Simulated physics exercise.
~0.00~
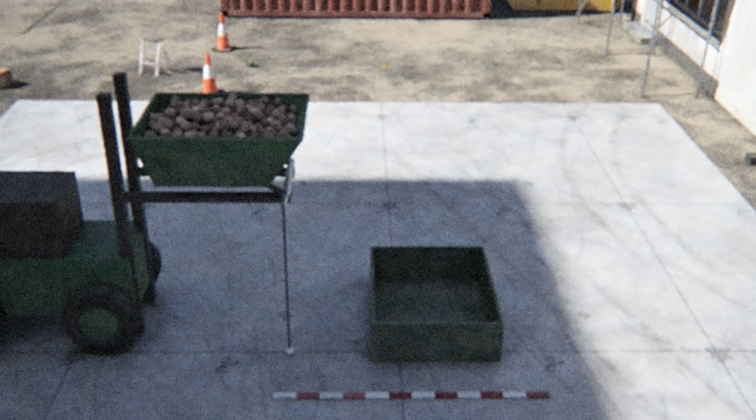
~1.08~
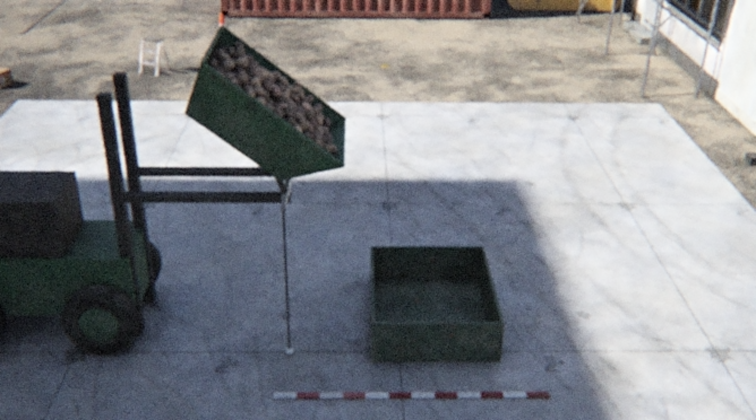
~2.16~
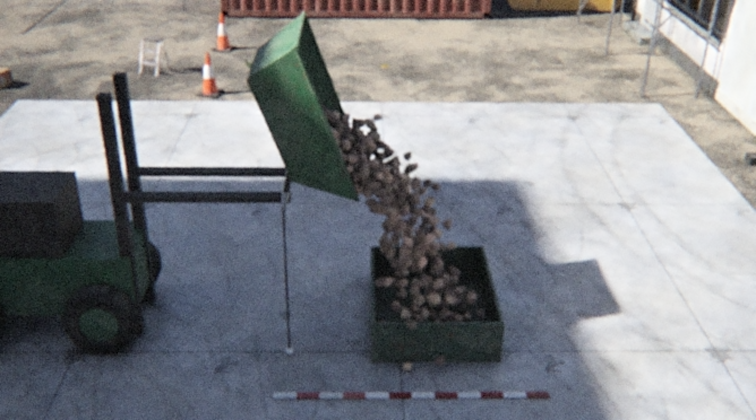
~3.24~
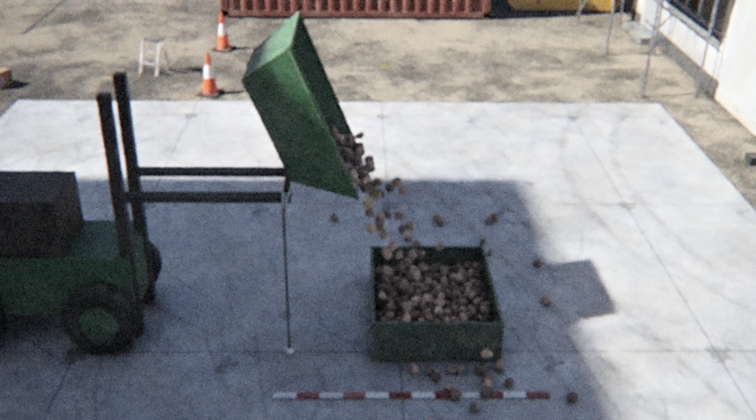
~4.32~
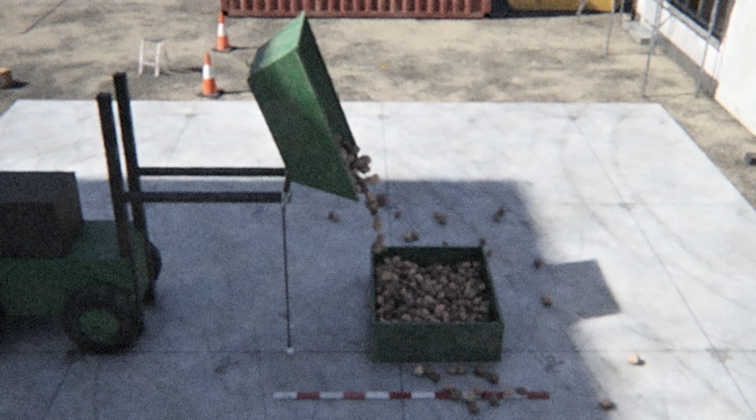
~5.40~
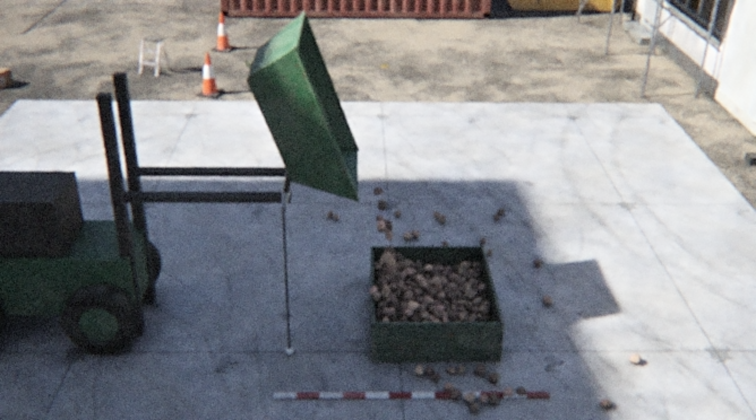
At the start, a green fork truck on the left holds up a green skip heaped with rounded brown stones, while an empty green bin waits on the pale paved ground to the right. The skip tips forward to the right, its load still inside. It tilts more steeply, and the stones pour over its lower edge into the bin. As the flow thins, the bin fills and some stones scatter on the ground around it, several near the red and white staff. Finally the skip hangs steeply tipped and looks empty, with most stones piled in the bin.
